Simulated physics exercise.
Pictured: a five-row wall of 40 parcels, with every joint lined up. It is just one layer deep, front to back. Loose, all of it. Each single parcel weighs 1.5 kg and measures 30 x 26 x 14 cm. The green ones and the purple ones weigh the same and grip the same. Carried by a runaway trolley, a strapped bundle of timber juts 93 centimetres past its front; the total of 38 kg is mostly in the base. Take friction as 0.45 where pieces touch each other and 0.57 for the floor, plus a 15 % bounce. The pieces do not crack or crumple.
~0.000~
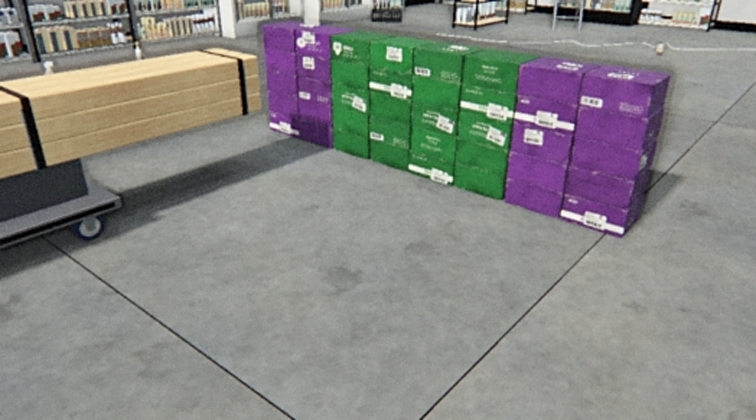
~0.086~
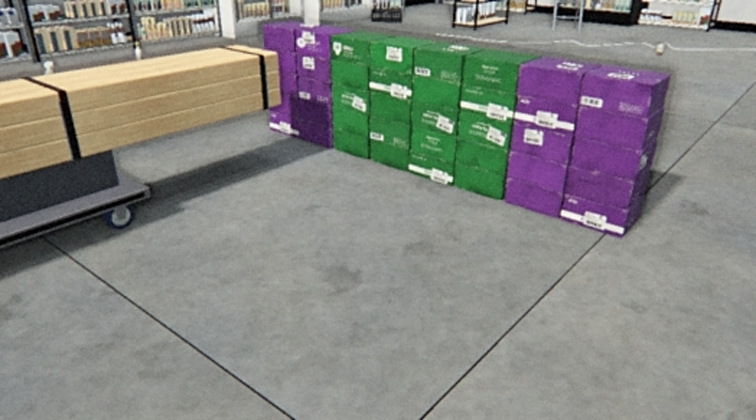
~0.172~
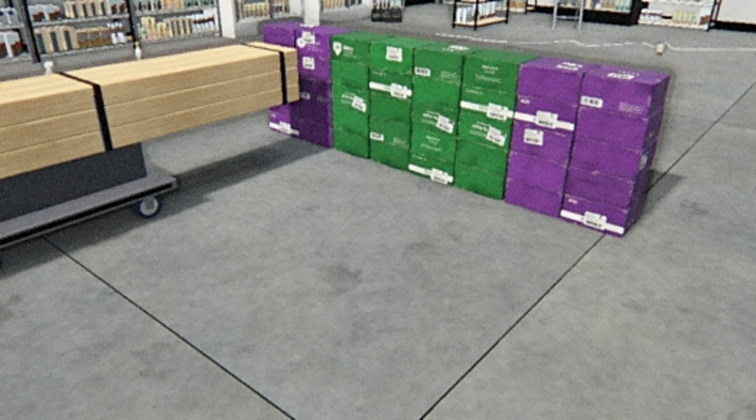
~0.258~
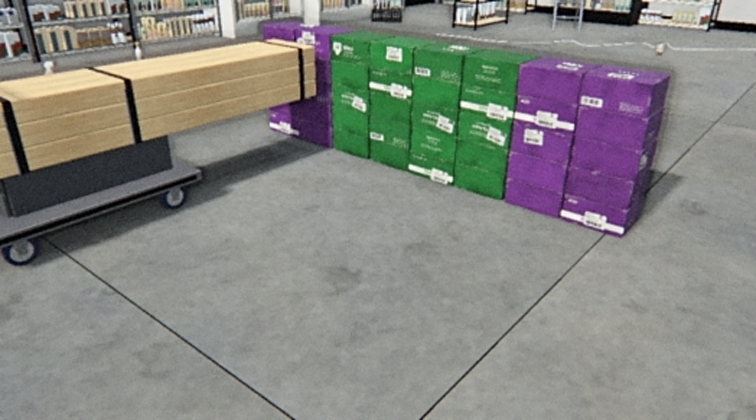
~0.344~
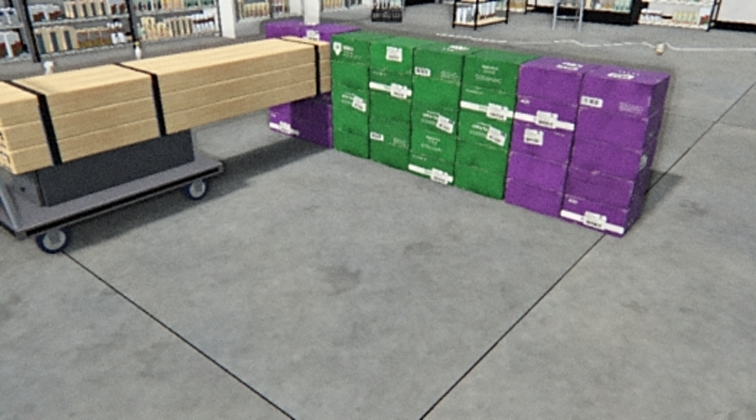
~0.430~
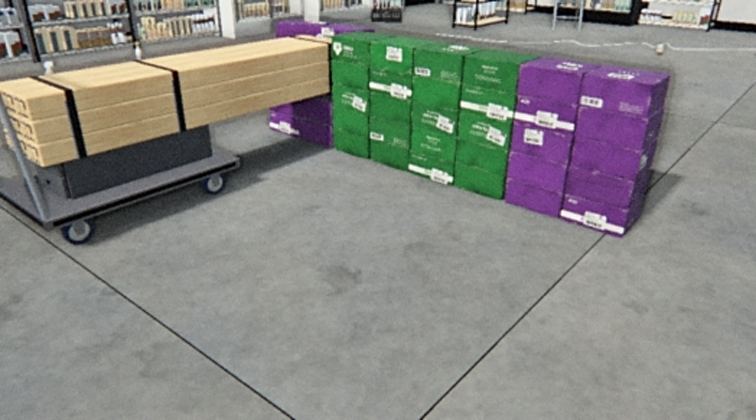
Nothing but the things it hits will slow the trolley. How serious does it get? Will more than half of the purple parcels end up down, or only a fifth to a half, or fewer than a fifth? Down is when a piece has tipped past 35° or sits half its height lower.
A fifth to a half of them.
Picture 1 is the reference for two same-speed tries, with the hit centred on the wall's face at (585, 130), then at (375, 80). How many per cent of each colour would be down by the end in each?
Down by colour - purple: 30%, then 0%; green: 0%, then 40%.
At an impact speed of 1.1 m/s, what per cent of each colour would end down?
Purple 40%, green 0%.
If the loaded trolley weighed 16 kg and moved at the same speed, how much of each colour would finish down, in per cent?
For purple it's 40, for green it's 0 in a hundred.
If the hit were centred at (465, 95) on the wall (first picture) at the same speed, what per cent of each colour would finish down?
Down at the end: Purple 0 percent, green 30 percent.
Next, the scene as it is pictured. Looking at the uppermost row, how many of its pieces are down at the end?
That makes 2 in total.
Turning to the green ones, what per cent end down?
For green, 0 per cent end down.
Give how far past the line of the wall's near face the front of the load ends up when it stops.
Looks like around 110 cm beyond, give or take.
Around 0.64 s, load 39 cm past the wall's line, still rolling; 6 of the 20 purple parcels down (6 of 40 in all colours); top purple parcel unmoved.
Around 1.16 s, load 95 cm past the wall's line, still rolling; 7 of the 20 purple parcels down (7 of 40 in all colours); top purple parcel unmoved.
Finally (1.9 s), load 1.09 m past the wall's line, stopped; 7 of the 20 purple parcels down (7 of 40 in all colours); top purple parcel unmoved; top green parcel unmoved. That is 35 per cent. Seen by the last camera, middles, top purple parcel near (559, 80), top green parcel near (405, 54).
